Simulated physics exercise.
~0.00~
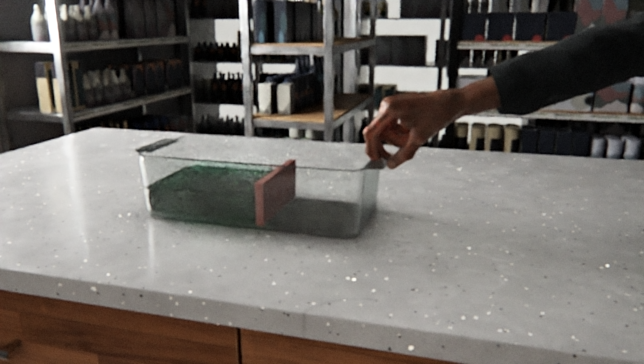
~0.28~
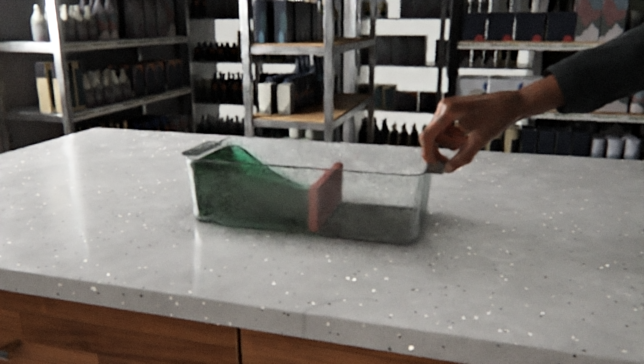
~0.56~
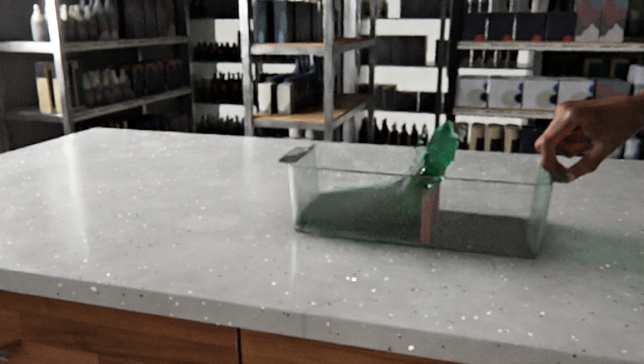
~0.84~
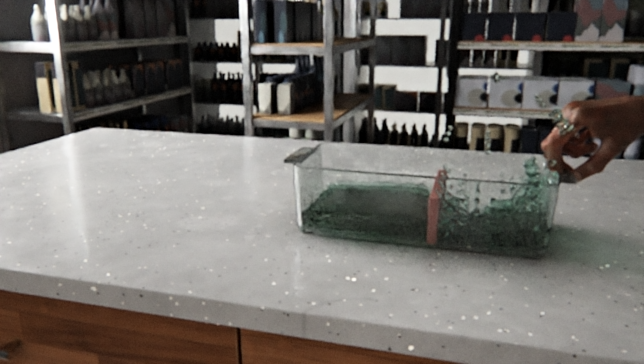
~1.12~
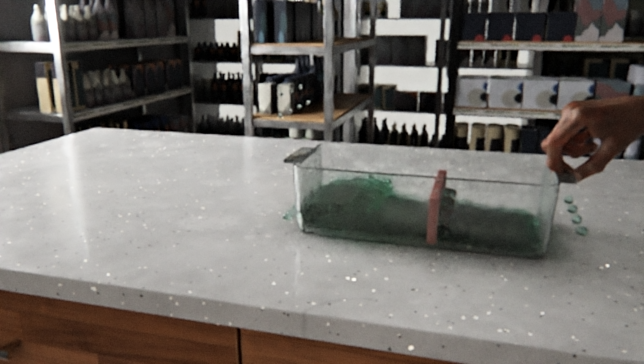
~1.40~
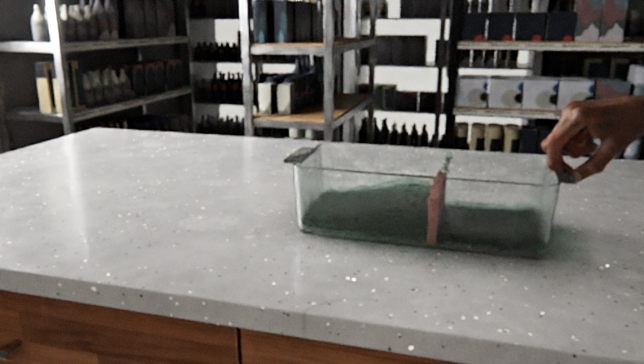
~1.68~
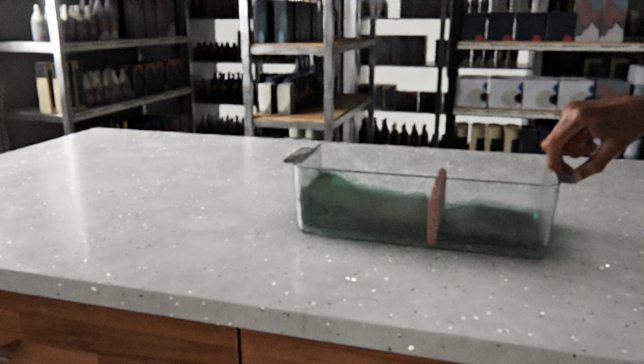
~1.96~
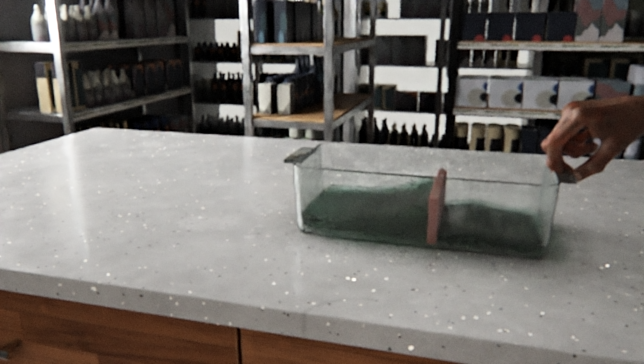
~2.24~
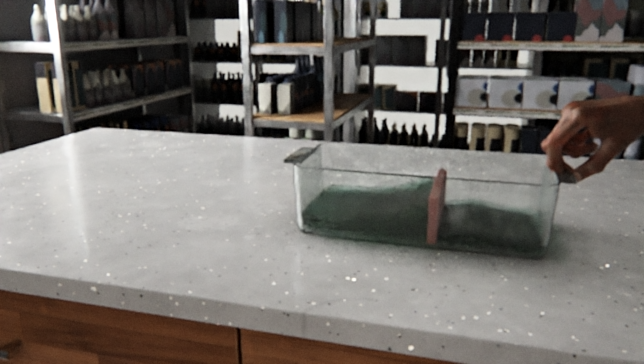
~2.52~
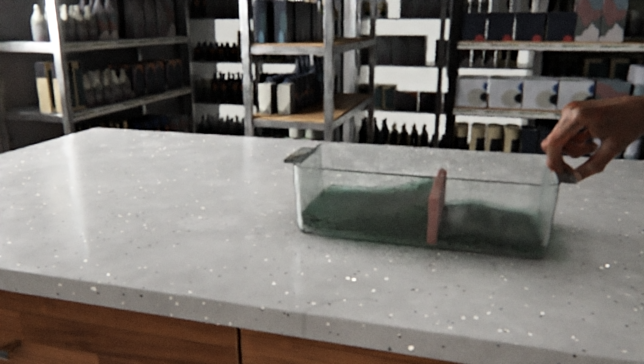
On a pale speckled countertop in front of shelves of bottles and boxes, a hand holds the right end of a clear open container with a reddish divider and green water in its left part. The hand pulls the container to the right, and the water piles up against the left end. As the container slows to a stop, the water surges back, rises above the divider and spills into the right part. It splashes at the right end, and a few drops fly outside. The sloshing fades, leaving water on both sides, more of it on the left, with the divider upright.
